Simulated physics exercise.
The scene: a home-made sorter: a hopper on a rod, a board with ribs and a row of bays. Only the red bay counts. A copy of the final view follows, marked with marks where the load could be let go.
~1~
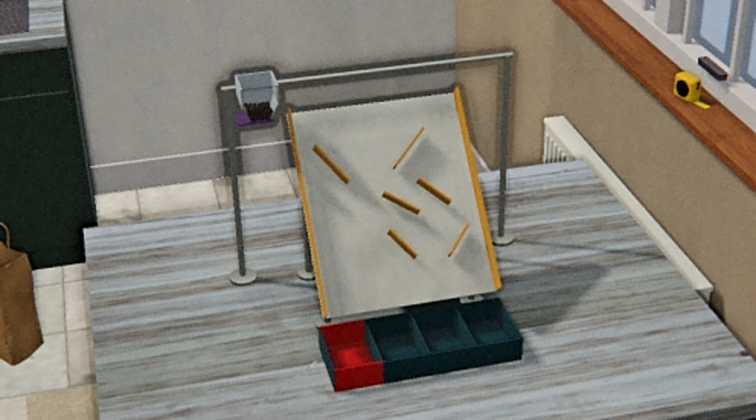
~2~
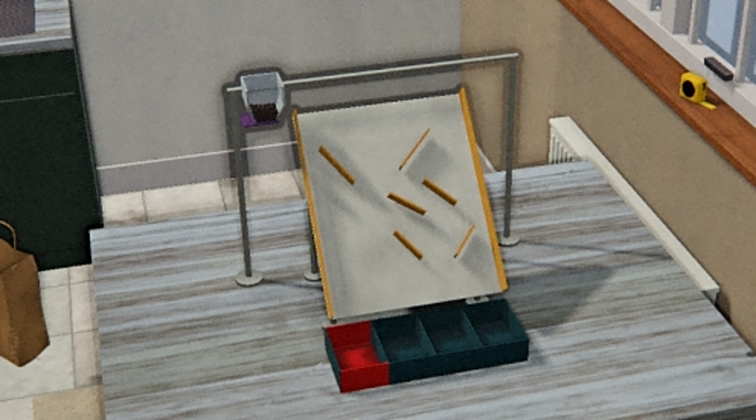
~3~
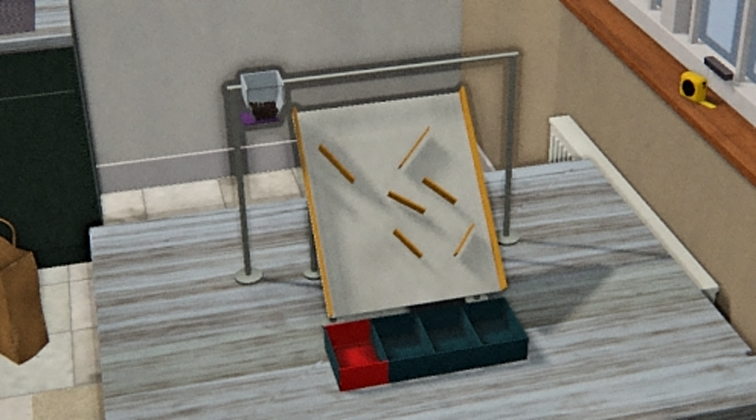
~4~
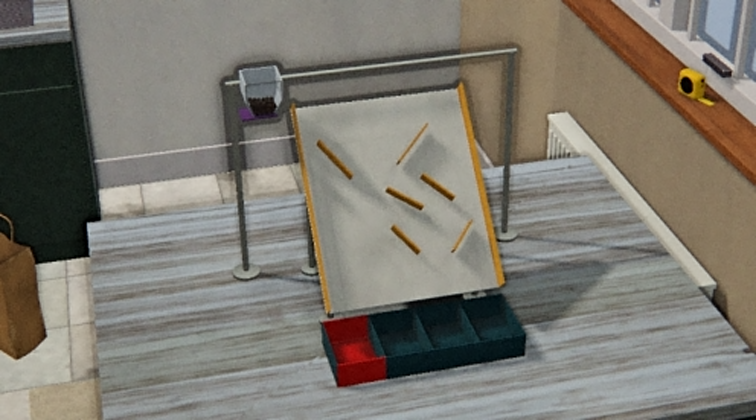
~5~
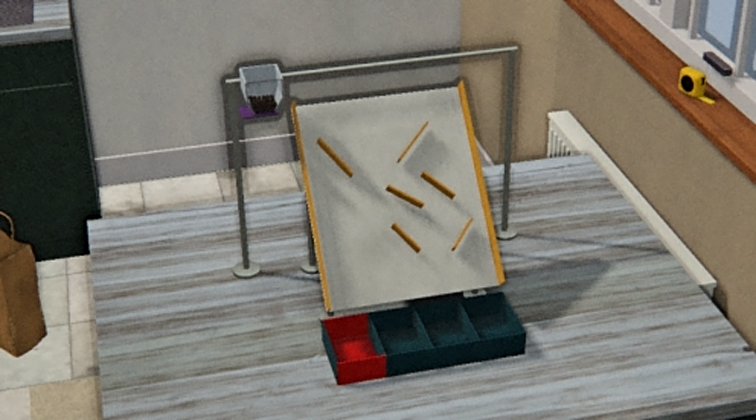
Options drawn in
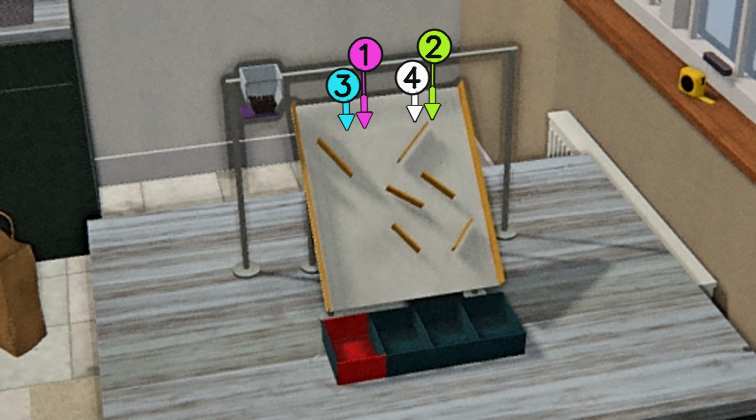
The camera view shifts slightly, while the small hopper of dark berries stays put on its rod at the left, above a pale tilted board with wooden ribs. Below the board sits a row of four bays, the leftmost red; nothing in the sorter itself visibly moves from start to finish.
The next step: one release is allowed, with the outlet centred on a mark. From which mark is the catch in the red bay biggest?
4 is best.
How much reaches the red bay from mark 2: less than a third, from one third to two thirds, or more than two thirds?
Less than a third.
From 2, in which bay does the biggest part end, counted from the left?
The fourth from the left.
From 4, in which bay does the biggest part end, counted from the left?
The first.
On the marked copy, mark 1 meets the board at (364, 122); mark 2 meets the board at (432, 113); mark 3 meets the board at (346, 124); mark 4 meets the board at (414, 115).
Choosing 1, a small part in the red bay, most in other bays, a small part outside the box.
Choosing 2, about a quarter in the red bay, most in other bays.
Choosing 3, a small part in the red bay, most in other bays, a small part outside the box.
Choosing 4, about half in the red bay, about half in other bays, a stray few outside the box.
